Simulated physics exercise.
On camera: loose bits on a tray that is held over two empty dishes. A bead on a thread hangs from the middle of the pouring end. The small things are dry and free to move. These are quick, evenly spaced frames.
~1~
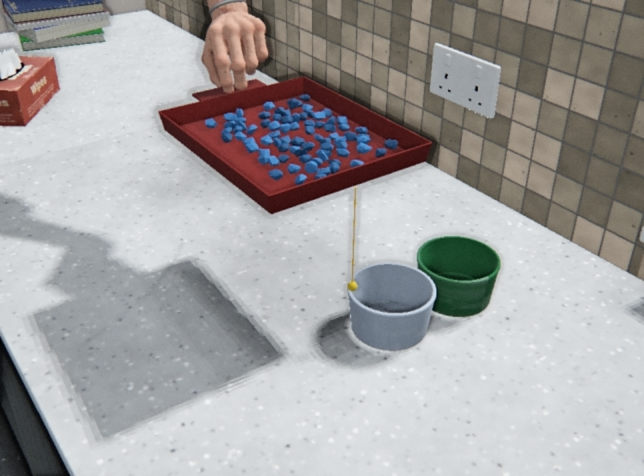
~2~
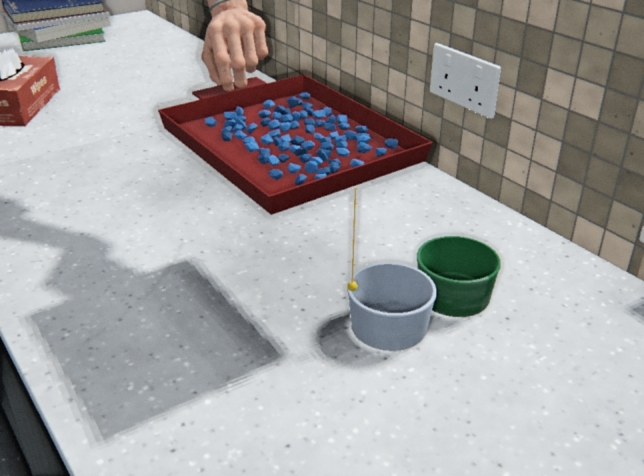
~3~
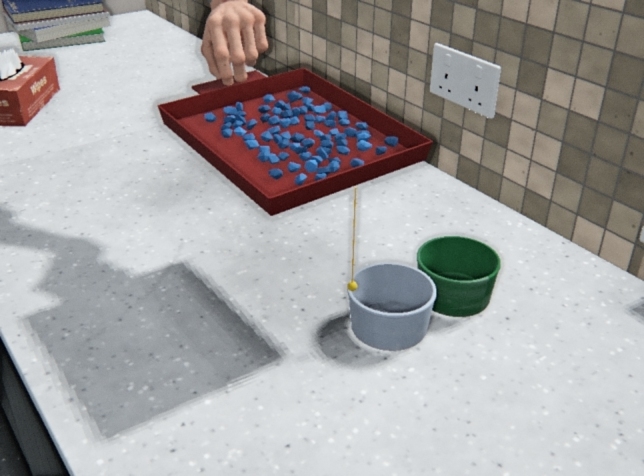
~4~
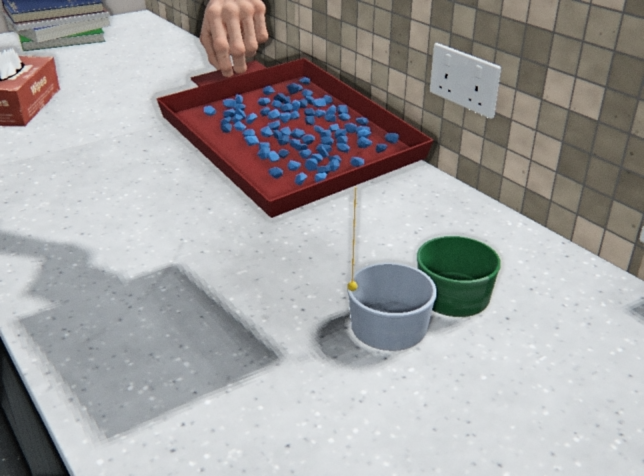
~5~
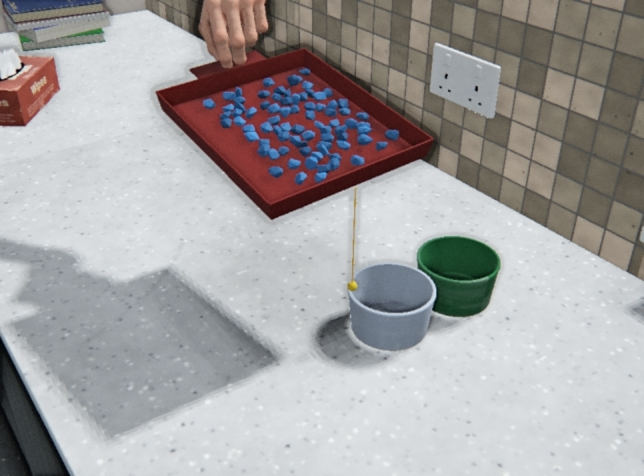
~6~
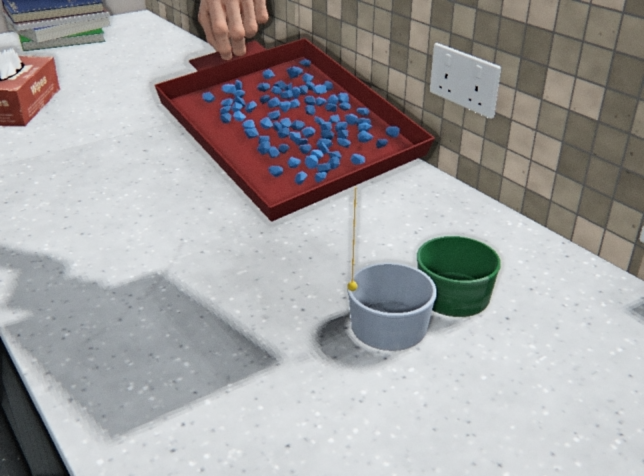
A hand slowly tilts a red tray of blue stones slightly toward its left front corner.
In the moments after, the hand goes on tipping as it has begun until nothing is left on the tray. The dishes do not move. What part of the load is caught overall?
Together they catch under half.
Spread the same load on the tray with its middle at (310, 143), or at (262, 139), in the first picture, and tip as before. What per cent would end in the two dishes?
The first gives 0 %, the second 0 %.
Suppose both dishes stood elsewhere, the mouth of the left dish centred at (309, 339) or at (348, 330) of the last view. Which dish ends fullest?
At the first place the dish on the left, at the second the left-hand dish.
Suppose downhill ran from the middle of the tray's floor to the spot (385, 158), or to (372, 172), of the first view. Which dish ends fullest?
In turn: The left-hand dish; the dish on the left.
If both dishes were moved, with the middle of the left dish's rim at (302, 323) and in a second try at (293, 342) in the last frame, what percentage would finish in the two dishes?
Roughly 80 per cent, and 90 per cent.
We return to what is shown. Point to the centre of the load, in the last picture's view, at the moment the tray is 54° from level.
At about (304, 178).
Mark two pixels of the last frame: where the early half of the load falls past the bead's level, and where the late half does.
First near (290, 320), later near (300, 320).
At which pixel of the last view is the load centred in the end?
Close to (295, 382).
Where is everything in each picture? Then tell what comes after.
The first frame shows corners of the pouring end near (271, 193) and (427, 142), level; middle of the load near (297, 142), aquarium stones; left dish near (418, 325); right dish near (485, 293); bead on its thread near (352, 286).
The second frame shows corners of the pouring end near (271, 193) and (427, 142), level; middle of the load near (297, 141).
The third frame shows corners of the pouring end near (271, 195) and (427, 141), tipped barely, lowest at the left corner; middle of the load near (297, 138).
The fourth frame shows corners of the pouring end near (271, 198) and (428, 139), tipped a little, lowest at the left corner; middle of the load near (297, 134).
The fifth frame shows corners of the pouring end near (271, 201) and (429, 138), tipped a little, lowest at the left corner; middle of the load near (297, 130).
The sixth frame shows corners of the pouring end near (271, 203) and (429, 137), tipped a little, lowest at the left corner; middle of the load near (297, 126); left dish near (418, 325); right dish near (485, 293).
Shortly afterwards, tray tipped steeply; the whole lot on the tray.
Next, tray tipped right over; the bulk on the tray; a little outside both; a little in the air.
Some moments later, tray tipped past a quarter turn; the whole lot outside both.
In the end, tray tipped past a quarter turn; none at all in the left dish; none at all in the right dish; the whole lot outside both.
